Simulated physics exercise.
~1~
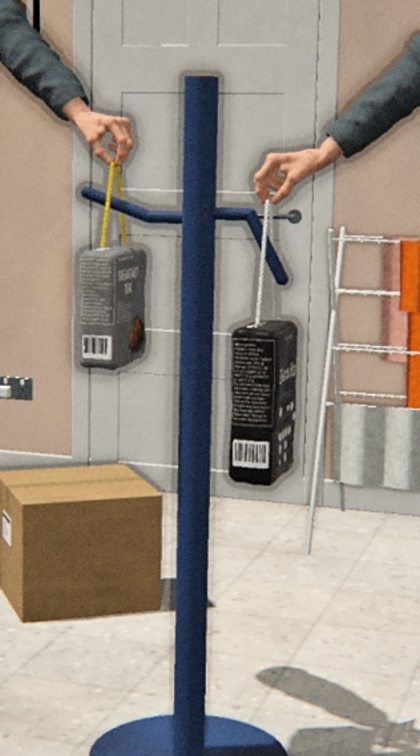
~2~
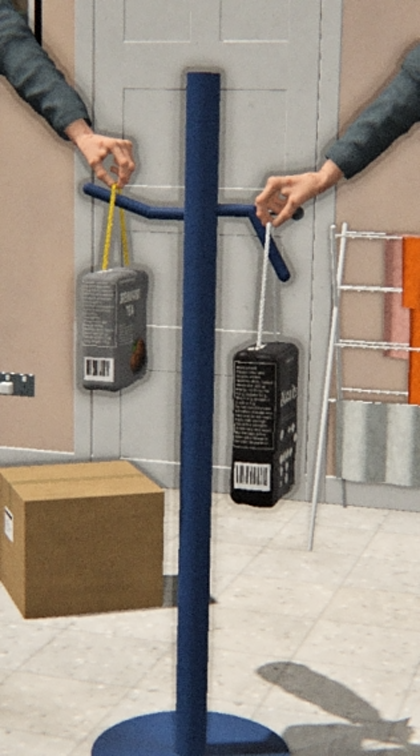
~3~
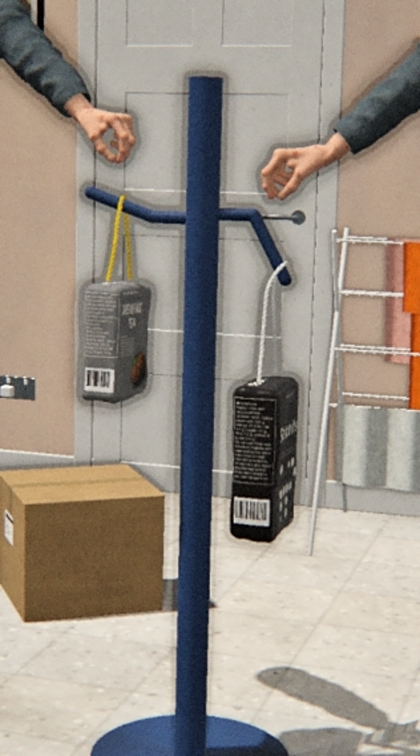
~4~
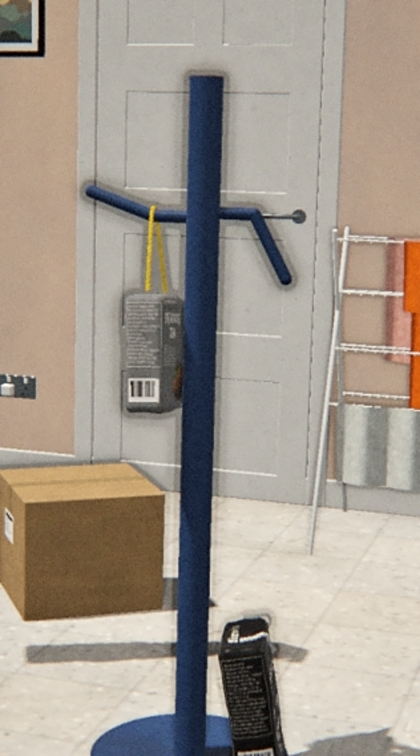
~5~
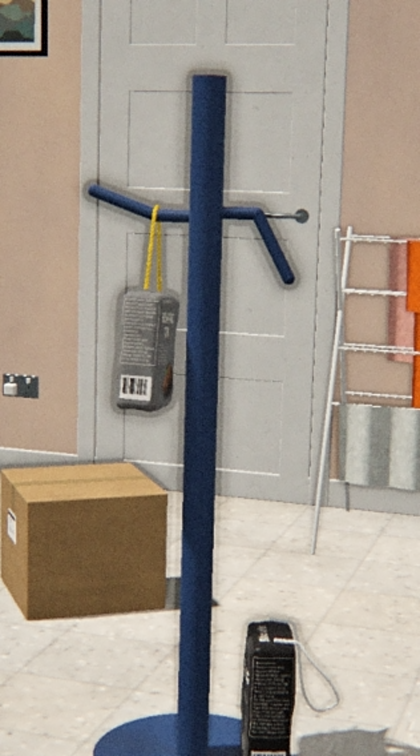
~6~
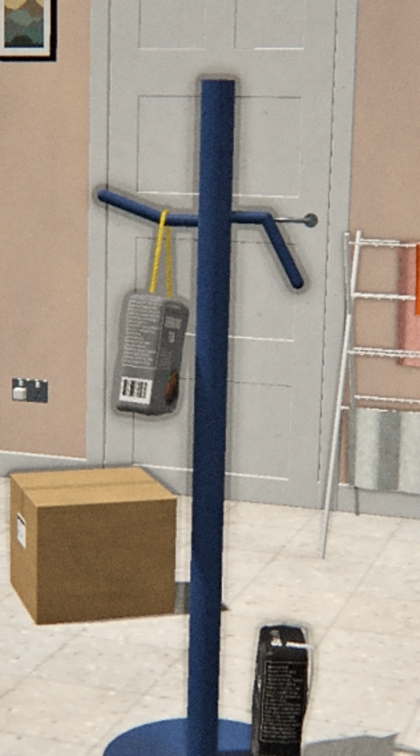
Two hands hanging bags on a blue stand and letting go, the grey one staying hooked, the black one dropping to the floor.
